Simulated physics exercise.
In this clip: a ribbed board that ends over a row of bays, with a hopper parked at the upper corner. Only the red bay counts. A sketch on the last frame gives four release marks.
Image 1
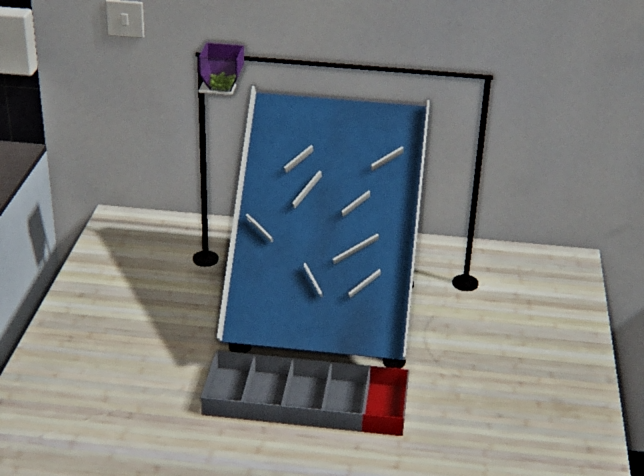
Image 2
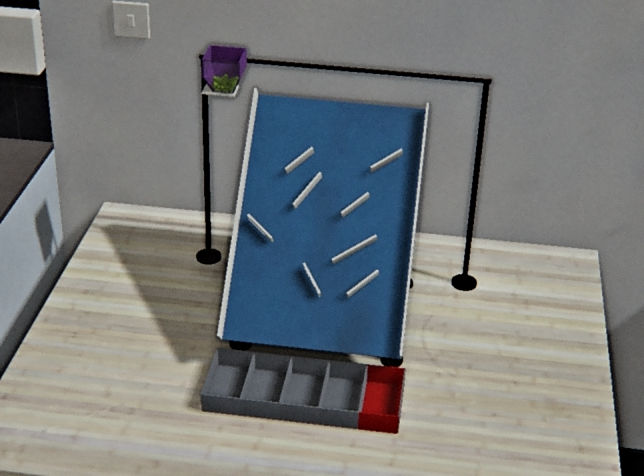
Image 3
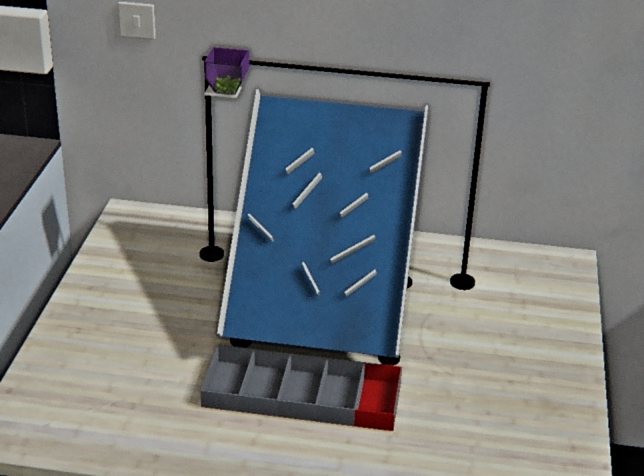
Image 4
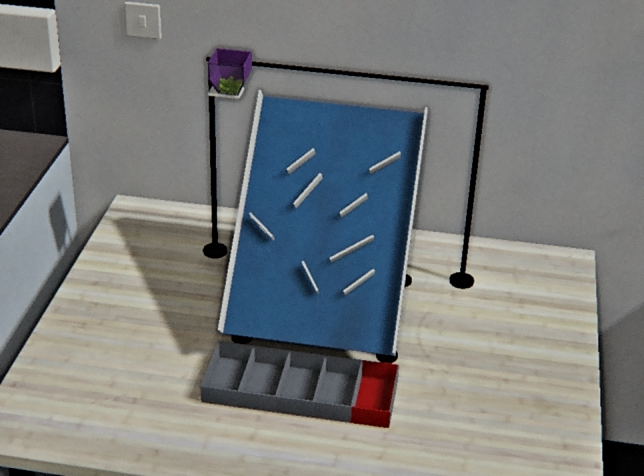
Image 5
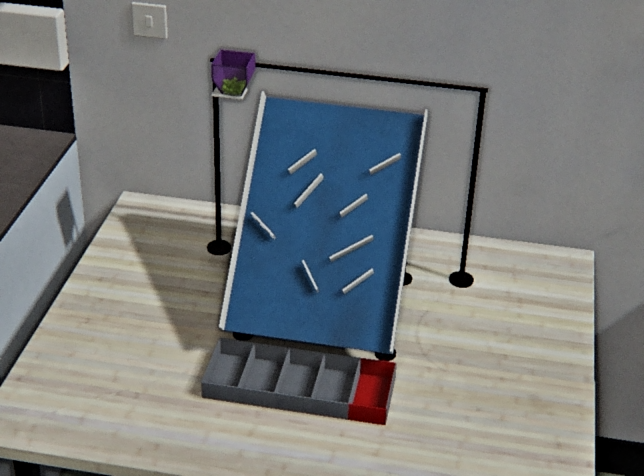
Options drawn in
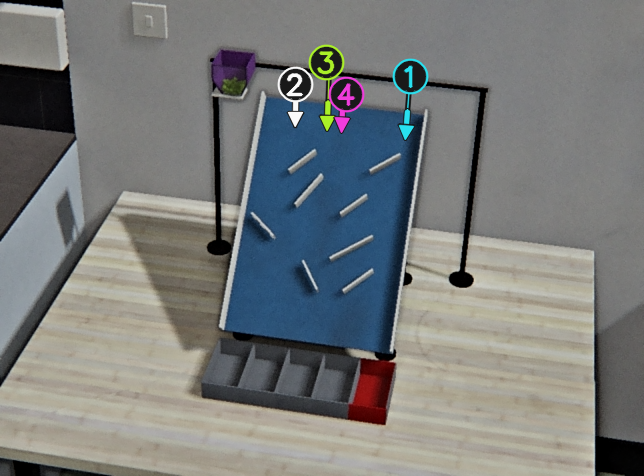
A blue ribbed board stands above a row of bays as the view shifts slightly.
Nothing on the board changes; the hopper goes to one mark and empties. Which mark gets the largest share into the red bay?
The answer is mark 1.
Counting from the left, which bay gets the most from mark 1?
The fifth.
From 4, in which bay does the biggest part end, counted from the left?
The fourth.
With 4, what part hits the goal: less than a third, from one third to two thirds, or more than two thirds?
It is less than a third.
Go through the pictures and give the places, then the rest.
In the first picture, hopper near (222, 80), dried peas, door shut.
In the second picture, ribs (286, 169) to (313, 147), (371, 167) to (402, 149), (293, 204) to (320, 172).
In the third picture, ribs (341, 213) to (367, 194), (249, 214) to (272, 237), (331, 260) to (375, 236).
In the fourth picture, ribs (303, 261) to (317, 291), (344, 292) to (374, 270).
In the fifth picture, red bay near (367, 413), number 5 of 5 from the left.
On the marked copy, mark 1 meets the board at (405, 134); mark 2 meets the board at (295, 121); mark 3 meets the board at (327, 125); mark 4 meets the board at (341, 127).
Choosing 1, close to half in the red bay, close to a third in other bays, a small share outside the box.
Choosing 2, none at all in the red bay, all but a few in other bays, a small share outside the box.
Choosing 3, a small share in the red bay, all but a few in other bays.
Choosing 4, a small share in the red bay, the bulk in other bays, a small share outside the box.
